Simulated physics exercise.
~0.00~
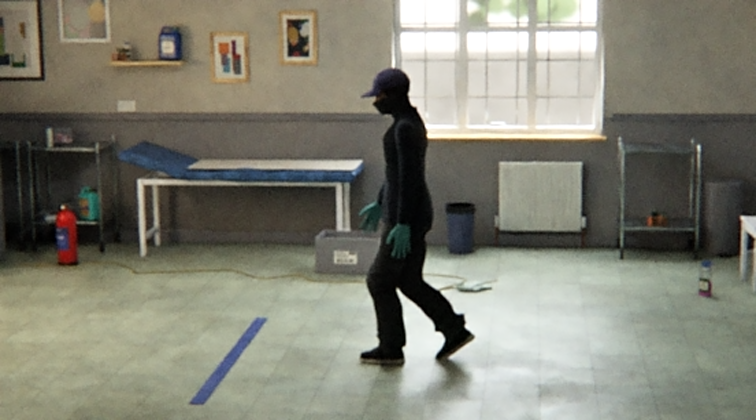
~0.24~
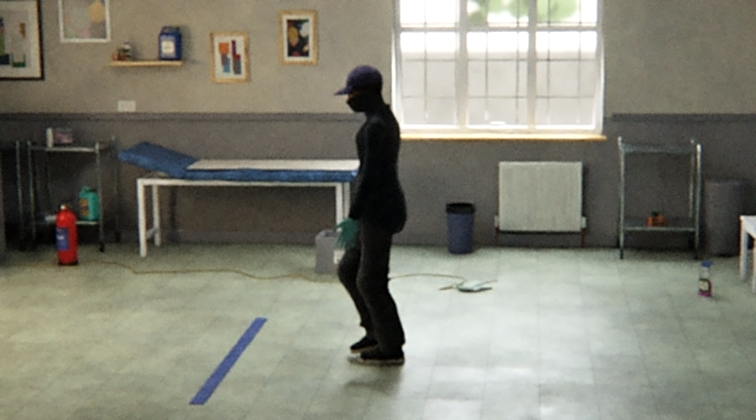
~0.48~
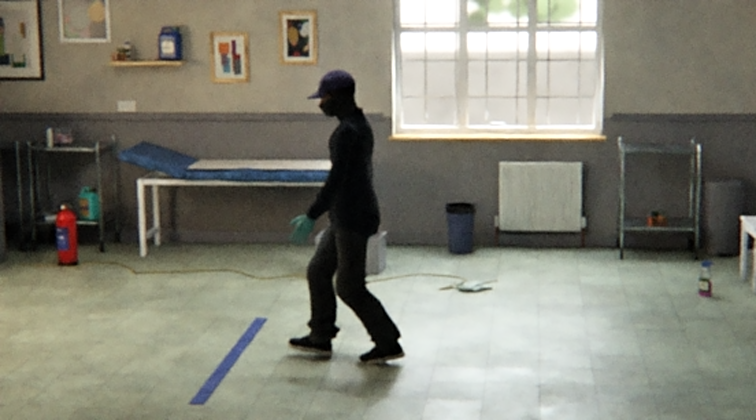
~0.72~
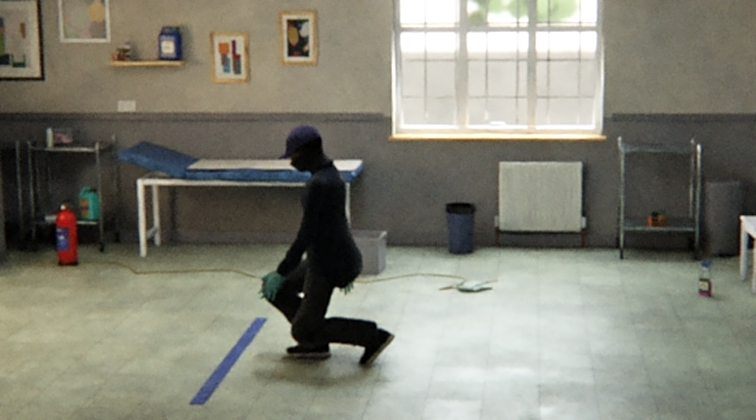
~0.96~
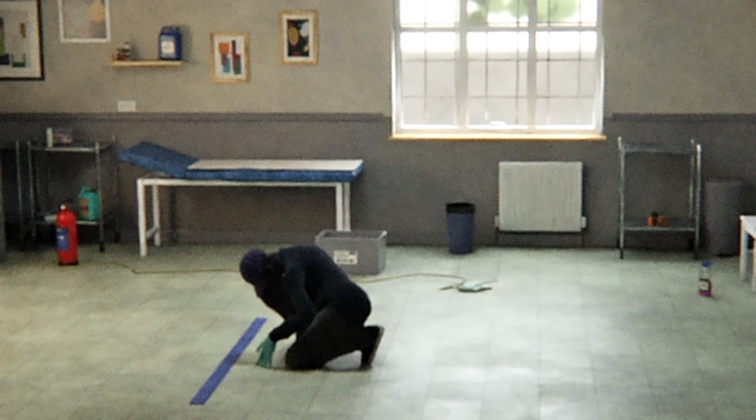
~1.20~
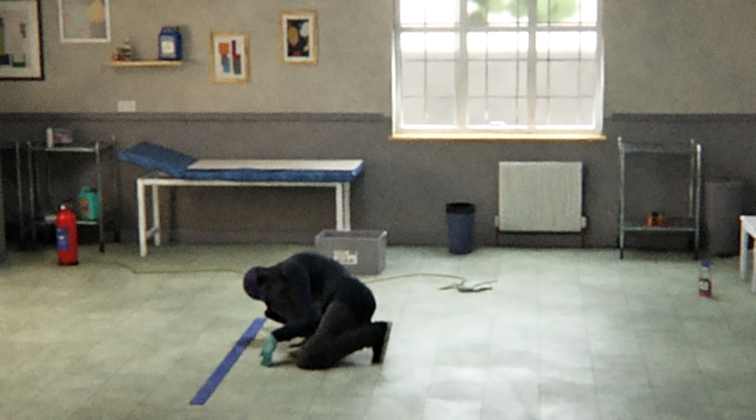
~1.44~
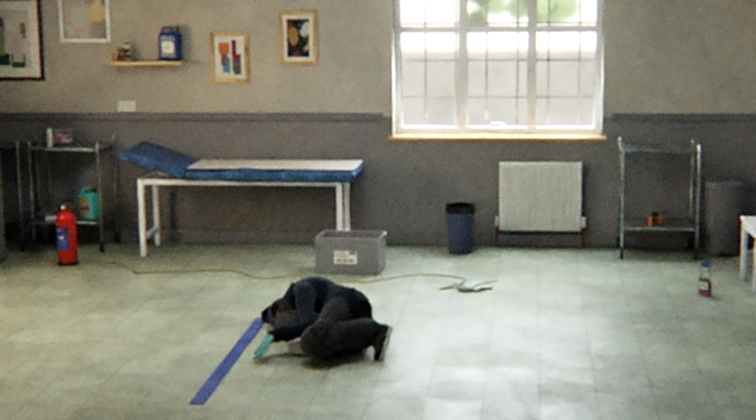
A figure in dark clothes, a cap and green gloves walks left across the tiled floor of a plain room, heading towards a blue strip. Behind are a padded bench, a bright window, a radiator and a red extinguisher. Close to the strip, the walker sinks onto one knee, body still fairly upright. The figure then drops onto both knees and pitches forward, gloved hands reaching down to the floor. The back lowers further until the body lies folded and curled up low, with the head stopping just short of the strip and the hips farther back.
